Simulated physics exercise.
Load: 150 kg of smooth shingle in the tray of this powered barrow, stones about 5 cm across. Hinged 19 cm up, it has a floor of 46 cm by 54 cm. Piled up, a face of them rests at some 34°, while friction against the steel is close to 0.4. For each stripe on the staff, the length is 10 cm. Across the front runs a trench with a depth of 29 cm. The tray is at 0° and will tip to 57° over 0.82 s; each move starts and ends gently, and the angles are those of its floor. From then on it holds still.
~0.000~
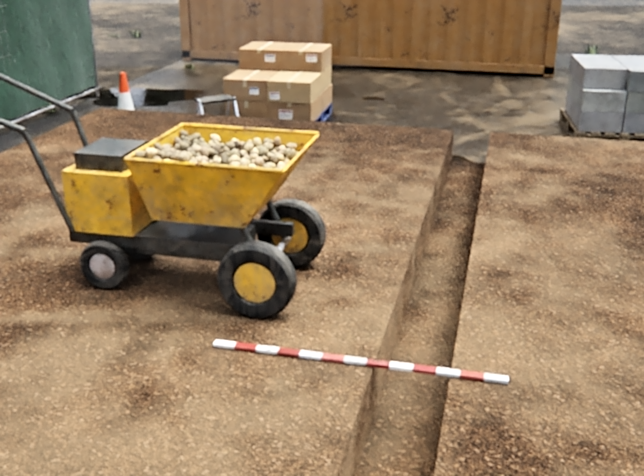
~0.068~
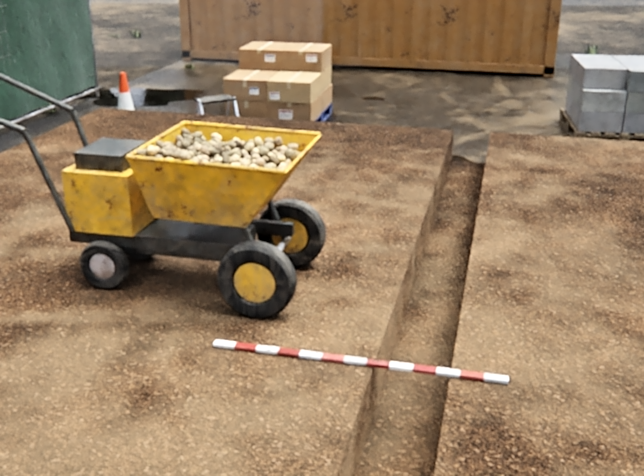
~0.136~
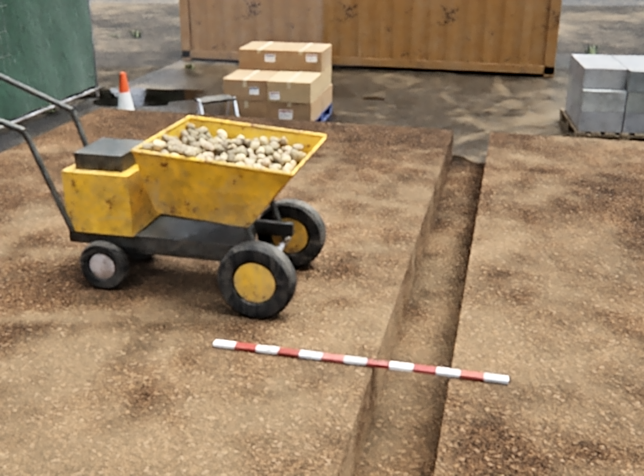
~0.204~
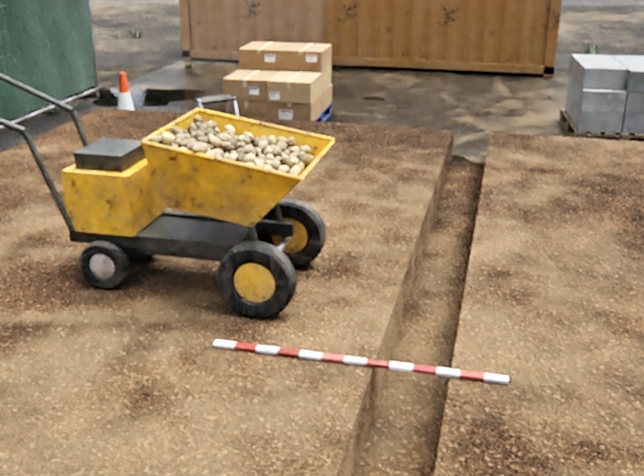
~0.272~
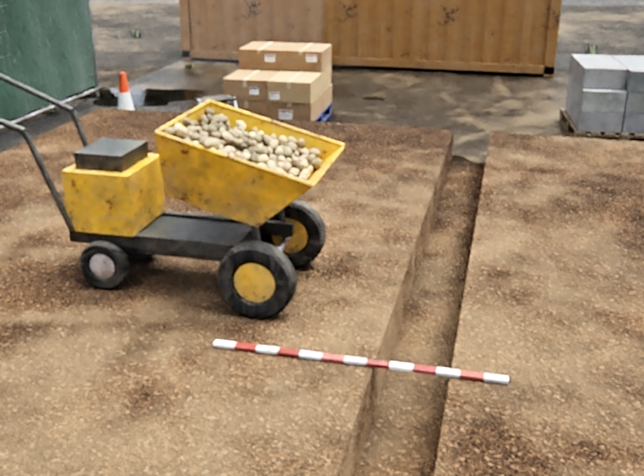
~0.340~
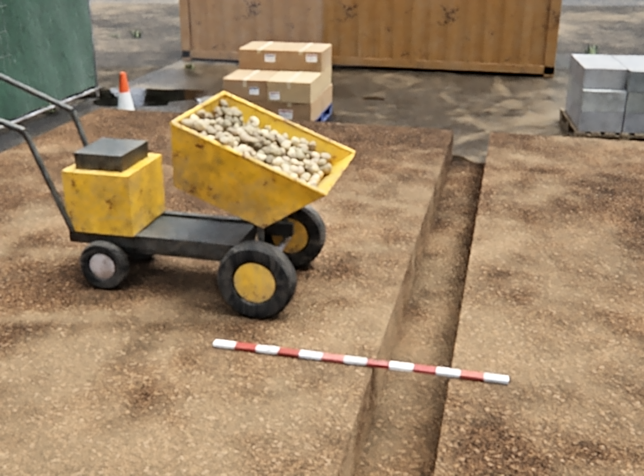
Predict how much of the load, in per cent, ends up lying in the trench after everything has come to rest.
Roughly 57 per cent of it.
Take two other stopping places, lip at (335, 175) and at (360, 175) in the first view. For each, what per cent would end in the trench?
About 30 per cent first, then about 15 per cent.
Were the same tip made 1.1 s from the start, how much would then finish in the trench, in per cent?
Then some 60 per cent would.
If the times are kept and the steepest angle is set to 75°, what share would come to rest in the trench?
It would be close to 85 percent.
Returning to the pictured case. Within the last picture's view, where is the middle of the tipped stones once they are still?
Their middle ends up near (431, 341).
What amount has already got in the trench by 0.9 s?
At that moment: Approx. 10 %.
After 0.6 s the floor is at 48°; 100 % in the tray; the foremost stones are at (359, 210).
After 0.9 s the floor is at 57°; 86 % in the tray, 2 % short of the trench, 12 % in the trench; the foremost stones are at (437, 306).
After 1.3 s the floor is at 57°; 52 % in the tray, 2 % short of the trench, 36 % in the trench, 9 % past the trench; the foremost stones are at (546, 323).
After 3.2 s the floor is at 57°; 33 % in the tray, 57 % in the trench, 9 % past the trench; the foremost stones are past the picture's edge.
